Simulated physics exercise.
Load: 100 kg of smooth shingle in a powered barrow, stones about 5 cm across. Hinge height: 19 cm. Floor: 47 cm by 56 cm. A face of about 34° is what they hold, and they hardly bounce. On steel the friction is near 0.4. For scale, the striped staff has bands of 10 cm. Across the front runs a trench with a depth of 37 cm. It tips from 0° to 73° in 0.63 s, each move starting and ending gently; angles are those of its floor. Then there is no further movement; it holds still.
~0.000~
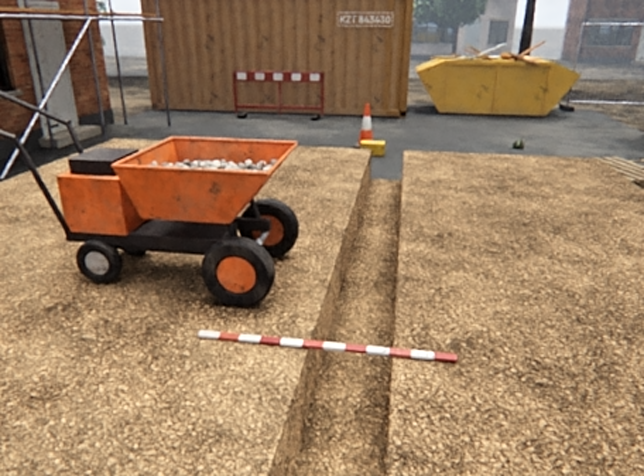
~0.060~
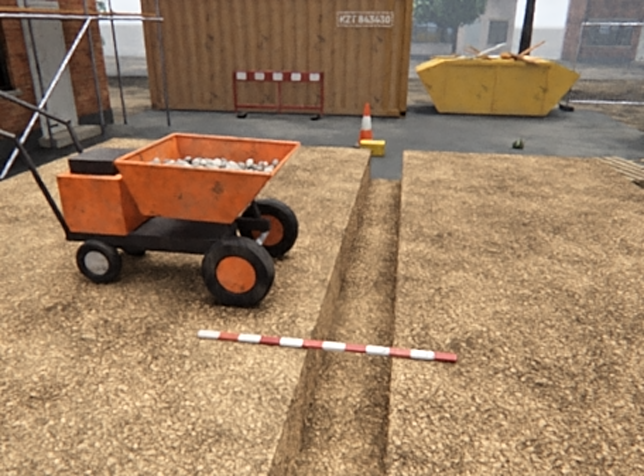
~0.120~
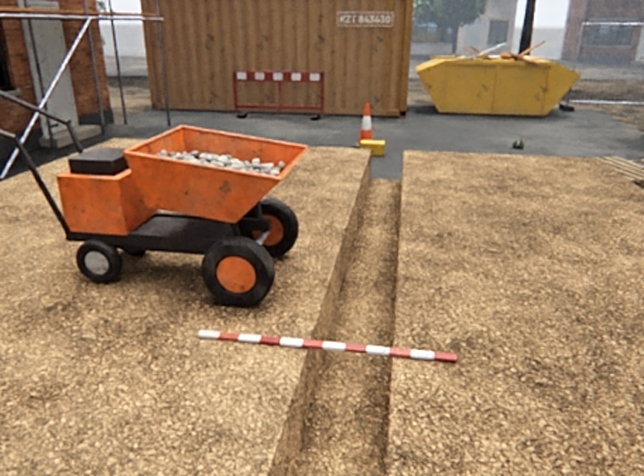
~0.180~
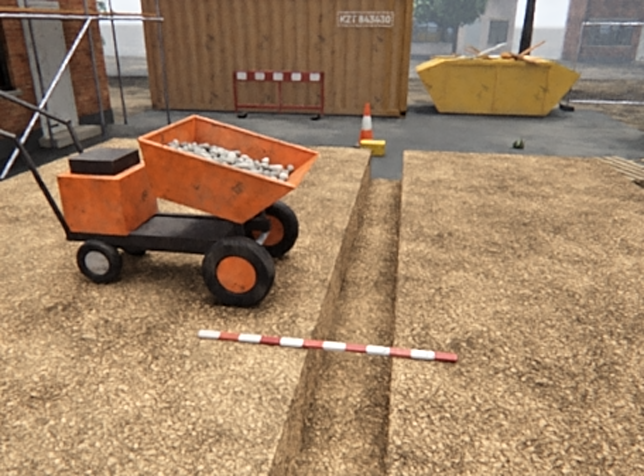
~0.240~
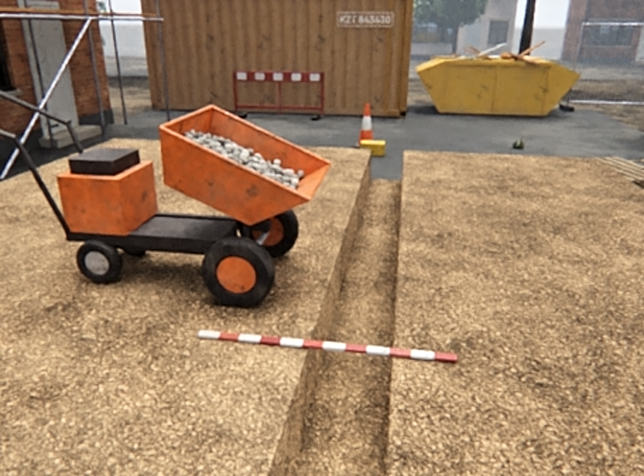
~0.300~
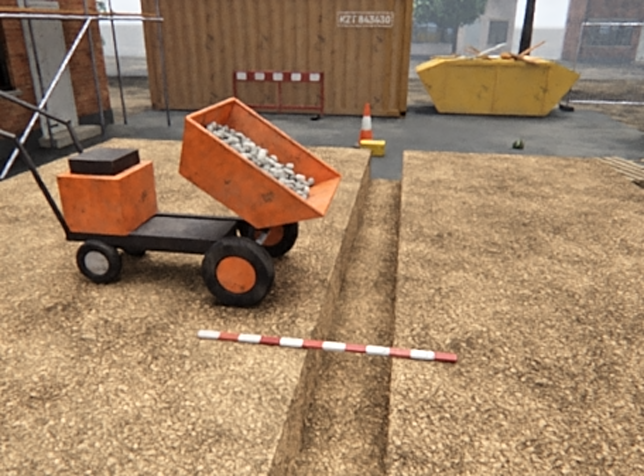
The orange tray of a small wheeled dumper, loaded with grey stones, sits level beside a narrow trench at first. It then tilts steadily steeper, its back end rising and its front lip lowering toward the right, while the stones shift forward inside and the black wheels stay still.
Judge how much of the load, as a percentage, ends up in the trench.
Around 51 %.
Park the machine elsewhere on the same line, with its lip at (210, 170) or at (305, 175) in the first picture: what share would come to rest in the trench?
It comes to about 100 and 10 in a hundred.
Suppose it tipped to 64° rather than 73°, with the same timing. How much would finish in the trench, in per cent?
I'd expect around 55 in a hundred.
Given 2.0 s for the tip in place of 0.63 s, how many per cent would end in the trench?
Roughly 85% would finish there.
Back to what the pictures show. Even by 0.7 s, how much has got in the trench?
Something like 25 in a hundred.
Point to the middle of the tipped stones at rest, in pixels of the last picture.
Centre estimate: Around (390, 328).
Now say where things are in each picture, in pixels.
The first picture shows lip at (267, 174), floor tilted 0°, highest stones at (211, 166).
The second picture shows lip at (271, 175), floor tilted 2°, highest stones at (206, 164); the stones move at 0.4 m/s on average.
The third picture shows lip at (280, 179), floor tilted 7°, highest stones at (189, 158); the stones move at 0.9 m/s on average.
In the fourth picture, the tray is at 14°, its lip at (294, 188); the top of the load is at (192, 149); the stones move at 1.2 m/s on average.
The fifth picture shows lip at (310, 200), floor tilted 24°, highest stones at (207, 141); the stones move at 1.4 m/s on average.
In the sixth picture, the tray is at 34°, its lip at (324, 216); the top of the load is at (220, 133); the stones move at 1.5 m/s on average.
After 0.5 s the floor is at 61°; 100 % in the tray; the foremost stones are at (335, 232).
After 0.7 s the floor is at 73°; 68 % in the tray, 26 % in the trench, 7 % past the trench; the foremost stones are at (415, 285).
After 1.1 s the floor is at 73°; 7 % in the tray, 44 % in the trench, 49 % past the trench; the foremost stones are at (568, 297).
After 3.0 s the floor is at 73°; 0 % in the tray, 51 % in the trench, 49 % past the trench; the foremost stones are past the picture's edge.
